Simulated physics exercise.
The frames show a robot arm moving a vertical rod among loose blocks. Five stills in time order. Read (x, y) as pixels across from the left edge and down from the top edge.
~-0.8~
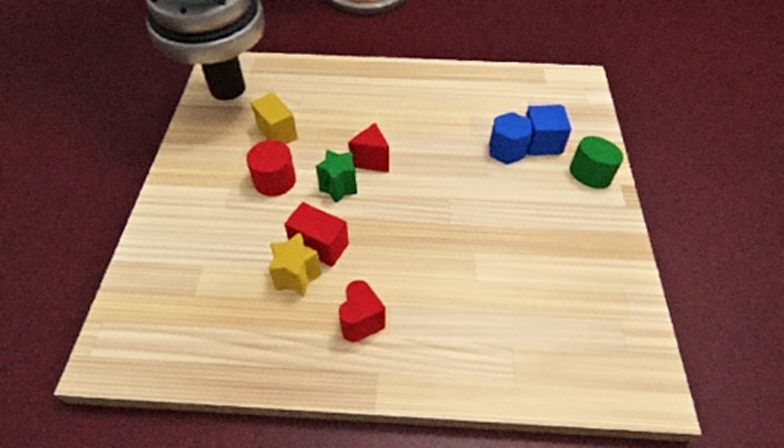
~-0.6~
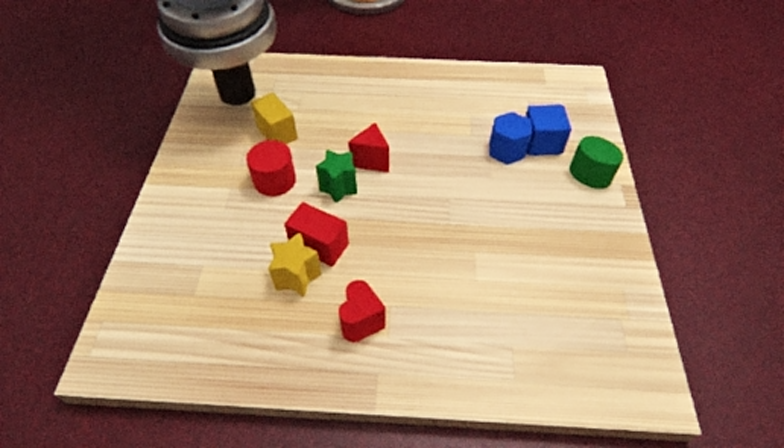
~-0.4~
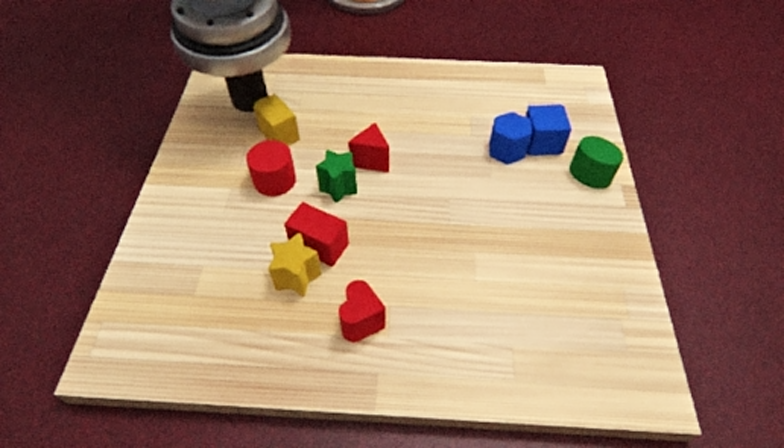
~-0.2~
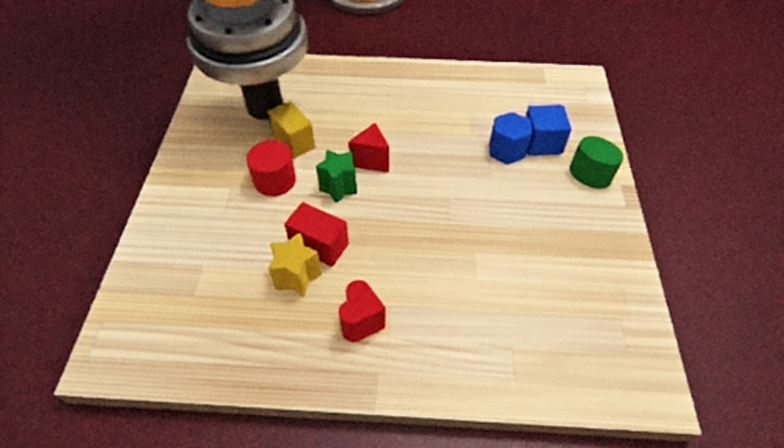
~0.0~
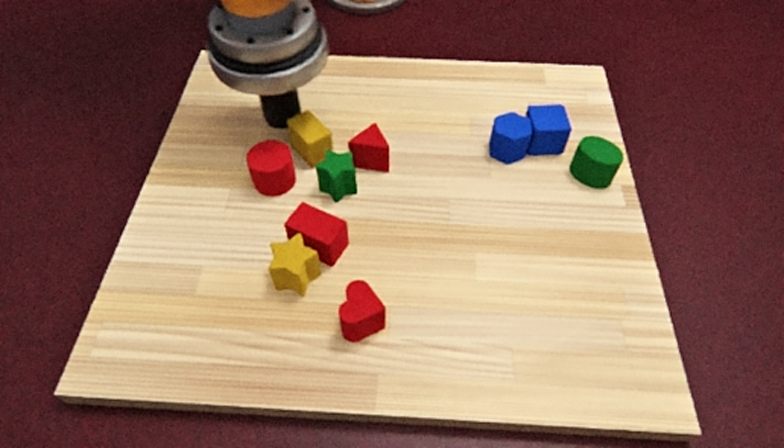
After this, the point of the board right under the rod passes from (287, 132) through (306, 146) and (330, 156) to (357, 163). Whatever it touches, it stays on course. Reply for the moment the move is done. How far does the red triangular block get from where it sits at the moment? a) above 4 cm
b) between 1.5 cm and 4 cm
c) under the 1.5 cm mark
The answer is b.
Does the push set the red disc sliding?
Final answer: No.
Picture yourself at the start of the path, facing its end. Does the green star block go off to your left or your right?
Sideways, to the right.
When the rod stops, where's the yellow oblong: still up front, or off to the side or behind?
The block sits ahead of the rod.
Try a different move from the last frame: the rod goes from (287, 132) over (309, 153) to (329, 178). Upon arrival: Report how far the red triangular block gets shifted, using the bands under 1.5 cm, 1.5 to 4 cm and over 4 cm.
Result: 1.5-4 cm.
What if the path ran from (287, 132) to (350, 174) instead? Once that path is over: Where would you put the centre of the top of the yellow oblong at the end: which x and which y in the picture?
Its top centre lands on (380, 169).
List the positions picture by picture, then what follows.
In the first picture, lower end of the rod at (228, 89), tops of blocks, red disc at (269, 155), yellow oblong at (272, 107), green star block at (336, 162), red triangular block at (371, 136).
In the second picture, rod at (238, 94), blocks as before.
In the third picture, rod at (251, 100), yellow oblong at (274, 108).
In the fourth picture, rod at (266, 107), yellow oblong at (290, 116).
In the fifth picture, rod at (283, 116), red disc at (269, 155), yellow oblong at (308, 126), green star block at (336, 162), red triangular block at (371, 136).
The first path, step by step. One third of the way, rod at (304, 130); yellow oblong at (332, 140); green star block at (345, 171); red triangular block at (375, 137), turned 15° anticlockwise.
Two thirds of the way, rod at (329, 141); yellow oblong at (357, 152); green star block at (356, 186), turned 50° clockwise; red triangular block at (384, 141), turned 70° anticlockwise.
At the end, rod at (356, 147); red disc not moved; yellow oblong at (380, 163); green star block at (364, 192), turned 95° clockwise; red triangular block at (395, 143), turned 75° anticlockwise.
